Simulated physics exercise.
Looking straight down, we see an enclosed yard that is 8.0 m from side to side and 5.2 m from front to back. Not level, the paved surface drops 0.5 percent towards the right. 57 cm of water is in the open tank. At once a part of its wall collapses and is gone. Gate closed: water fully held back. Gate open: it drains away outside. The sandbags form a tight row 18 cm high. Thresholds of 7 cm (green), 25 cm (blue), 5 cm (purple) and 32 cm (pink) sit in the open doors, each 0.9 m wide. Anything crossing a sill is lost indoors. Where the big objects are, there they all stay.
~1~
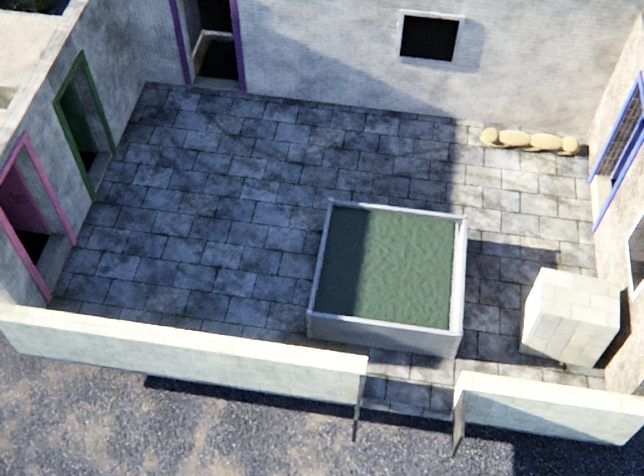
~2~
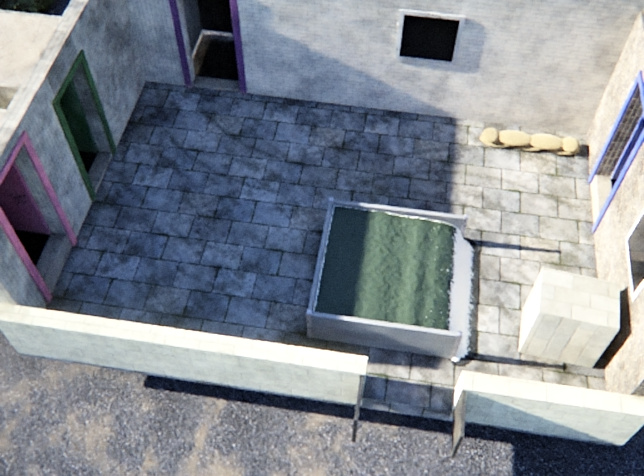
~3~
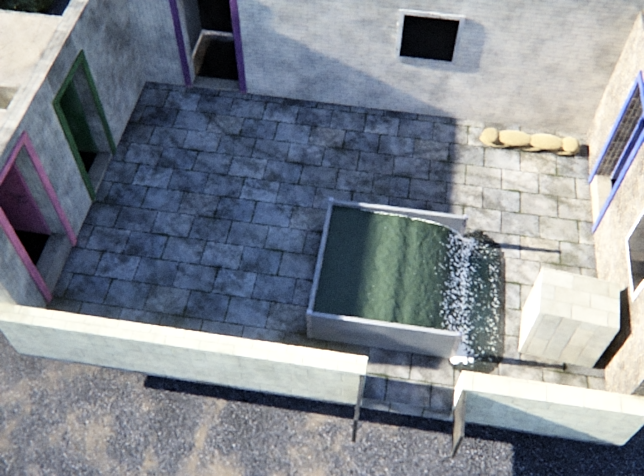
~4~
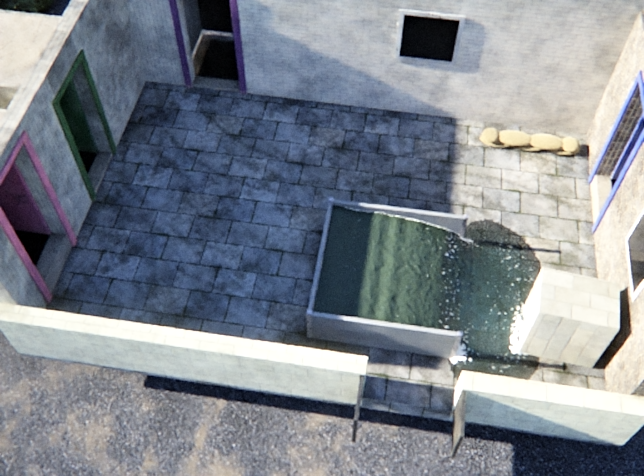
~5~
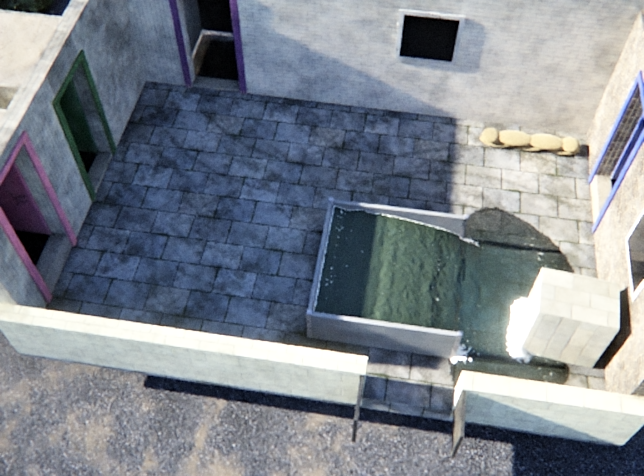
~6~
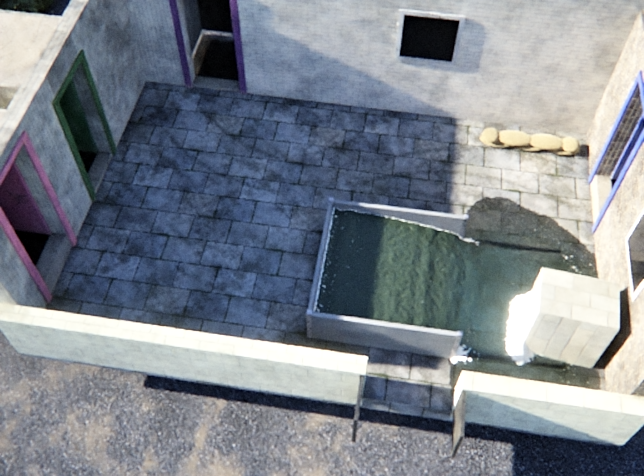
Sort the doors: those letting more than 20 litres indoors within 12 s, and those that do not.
The green door is among those that do not; the blue door is among those that do not; the purple door is among those that do not; the pink door is among those that do not.
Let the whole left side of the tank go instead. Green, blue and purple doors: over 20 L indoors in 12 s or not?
The green door comes out more than that, the blue door less than that and the purple door more than that.
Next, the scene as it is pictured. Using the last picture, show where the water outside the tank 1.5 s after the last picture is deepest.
It's at about (602, 345) in the last picture.
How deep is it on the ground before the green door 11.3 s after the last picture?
About 4.0 cm.
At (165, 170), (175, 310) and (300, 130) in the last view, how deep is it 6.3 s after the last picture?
Depths: About 2, 1 and 4 centimetres.
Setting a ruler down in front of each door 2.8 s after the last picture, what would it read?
In cm: Green 0, blue 15, purple 0, pink 0.
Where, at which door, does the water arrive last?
Green.
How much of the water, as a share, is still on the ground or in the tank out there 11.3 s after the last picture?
Near 92 in a hundred is still there.
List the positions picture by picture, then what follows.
The open tank at (391, 266) is whole and still, 57 cm deep, in the first frame.
Water pours out at (456, 290) and has run 1.0 m, to a hidden place; typically 7 cm deep outside, 57 cm at the open tank's back, in the second frame.
The front is at (481, 370), 1.2 m from the gap at (455, 291); 1.3 m2 of floor is under water; 57 cm left at the back of the open tank, in the third frame.
Water pours out at (455, 291) and has run 1.5 m, to a hidden place; typically 9 cm deep outside, 57 cm at the open tank's back, in the fourth frame.
Water pours out at (455, 292) and has run 1.8 m, to a hidden place; typically 7 cm deep outside, 52 cm at the open tank's back, in the fifth frame.
Water pours out at (455, 292) and has run 2.3 m, to (596, 268); typically 6 cm deep outside, 48 cm at the open tank's back, in the sixth frame.
Then, 0.7 s after the last picture water covers 20 % of the floor and is deepest (40 cm) near (512, 321); green door not reached, blue door 12 cm at the sill, 0 L in, purple door not reached, pink door not reached.
Then, 1.5 s after the last picture water covers 25 % of the floor and is deepest (50 cm) near (602, 345); green door not reached, blue door 21 cm at the sill, 0 L in, purple door not reached, pink door not reached.
Then, 2.8 s after the last picture water covers 40 % of the floor and is deepest (32 cm) near (586, 134); green door not reached, blue door 15 cm at the sill, 0 L in, purple door not reached, pink door not reached.
Then, 6.3 s after the last picture water covers 90 % of the floor and is deepest (12 cm) near (599, 301); green door 4 cm at the sill, 0 L in, blue door 11 cm at the sill, 0 L in, purple door 3 cm at the sill, 0 L in, pink door 5 cm at the sill, 0 L in.
Then, 11.3 s after the last picture water covers 95 % of the floor and is deepest (10 cm) near (608, 418); green door 4 cm at the sill, 2 L in, blue door 6 cm at the sill, 0 L in, purple door 6 cm at the sill, 2 L in, pink door 5 cm at the sill, 0 L in.
